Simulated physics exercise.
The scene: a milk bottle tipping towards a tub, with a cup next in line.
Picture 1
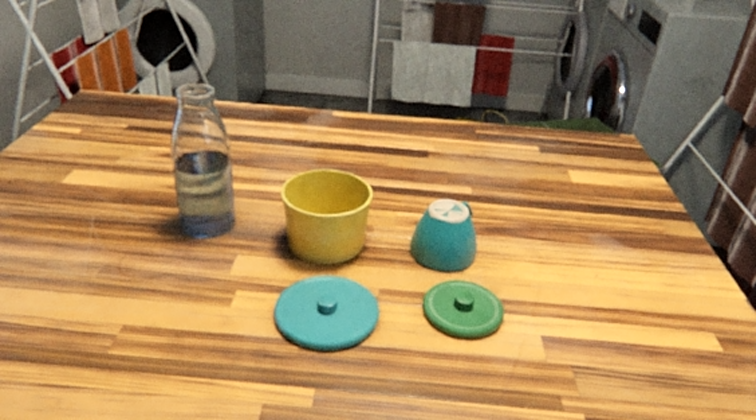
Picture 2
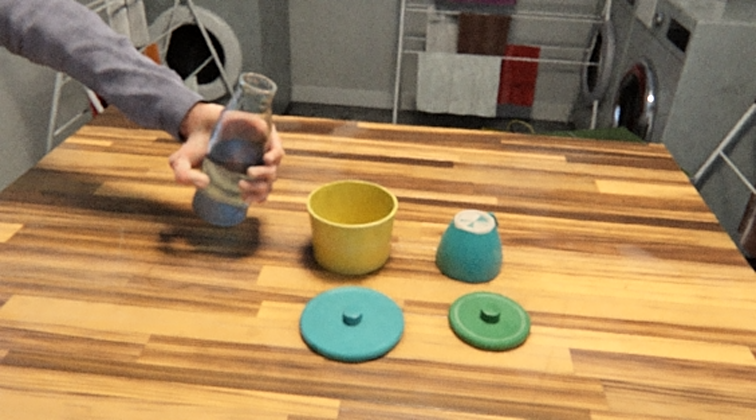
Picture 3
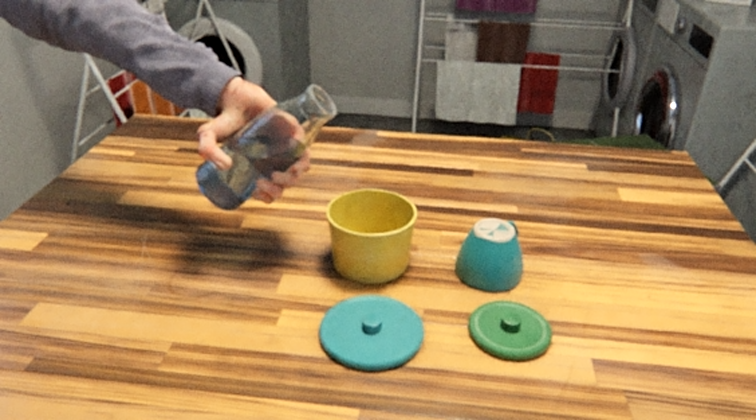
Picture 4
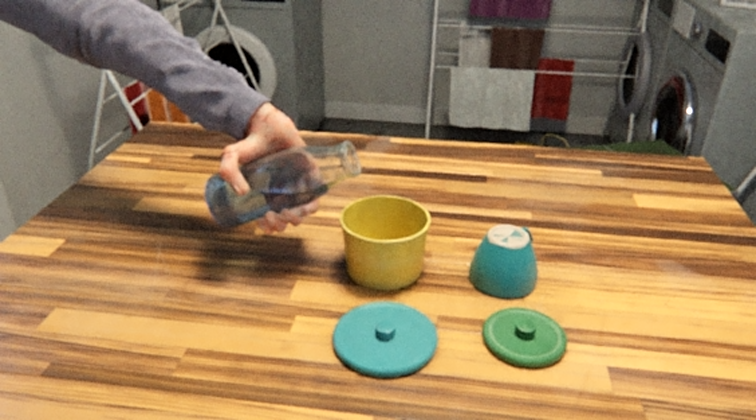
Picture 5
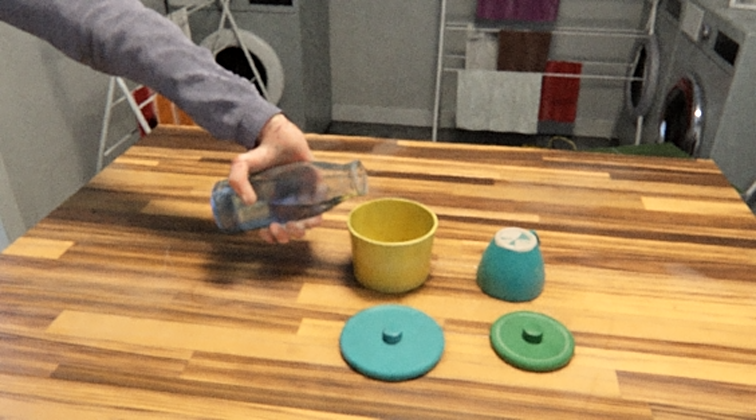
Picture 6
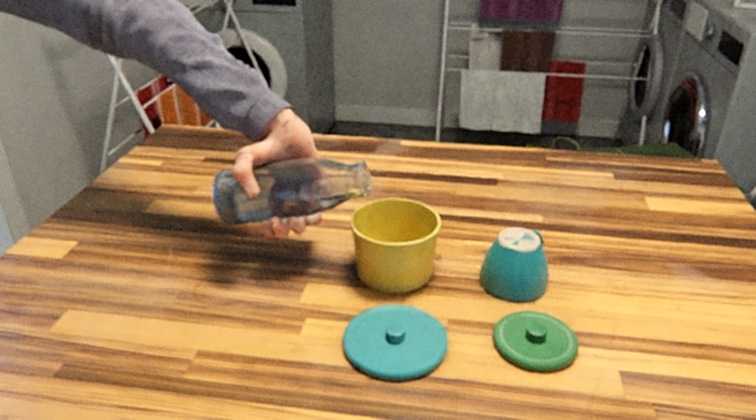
The clip opens on a striped wooden table with a glass bottle partly filled with liquid, an open yellow tub, an upside-down teal cup and two round lids. A hand reaches in from the left, lifts the bottle and tilts it rightward until it lies nearly level, its mouth beside the tub's rim.
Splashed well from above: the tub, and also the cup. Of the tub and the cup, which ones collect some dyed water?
Tub: Collects some, cup: Collects none.
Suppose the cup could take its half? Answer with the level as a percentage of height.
About 75 %.
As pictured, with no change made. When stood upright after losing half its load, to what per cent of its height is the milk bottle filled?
Roughly 25 in a hundred.
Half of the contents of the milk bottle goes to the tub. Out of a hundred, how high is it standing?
Close to 30 in every hundred of its height.
Soon after, the dyed water goes into the tub.
Later, it runs off the upturned base of the cup.
In the end, the tub has its share inside; the cup is empty, in a puddle.
